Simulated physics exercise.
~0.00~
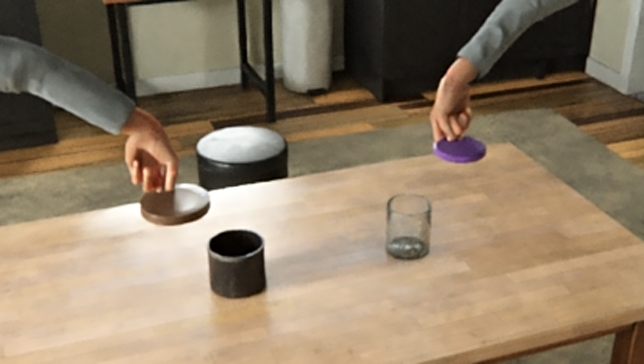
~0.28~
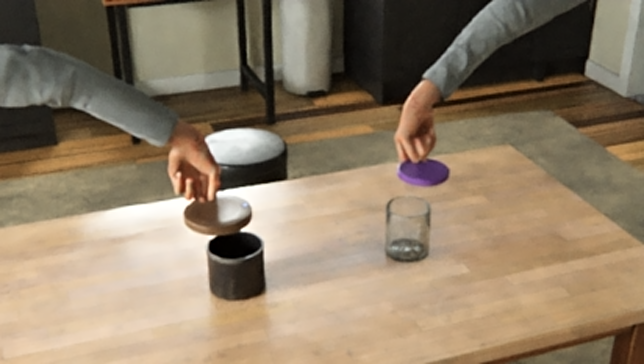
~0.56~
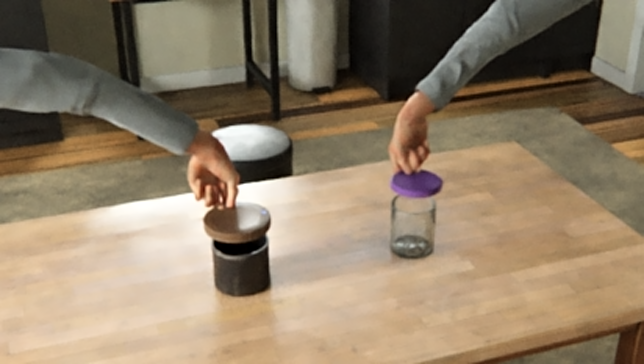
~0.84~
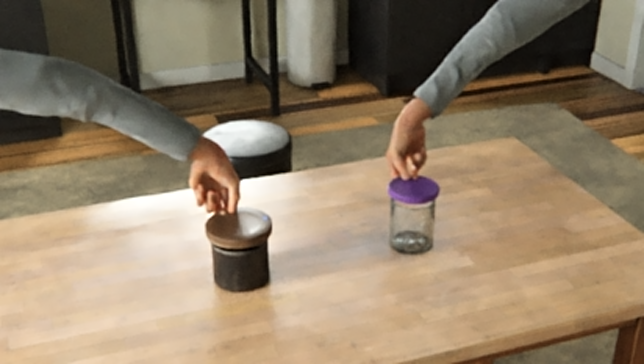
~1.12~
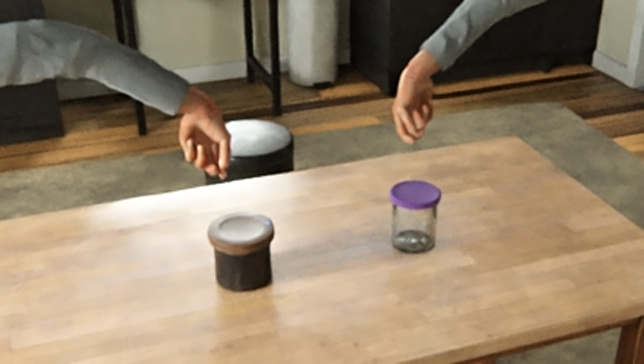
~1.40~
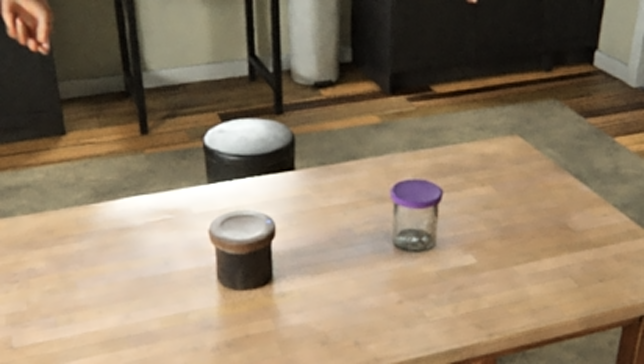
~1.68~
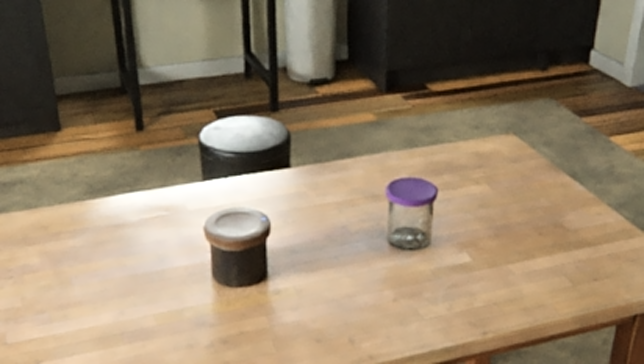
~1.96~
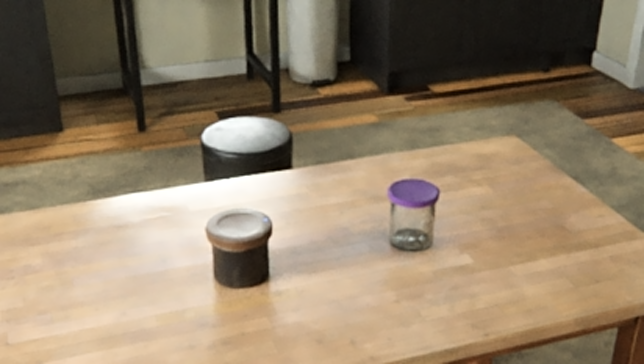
The video shows two hands above a wooden table lowering a brown lid onto a dark jar on the left and a purple disc onto a clear glass on the right. The hands let go and withdraw, leaving both discs resting on the rims.
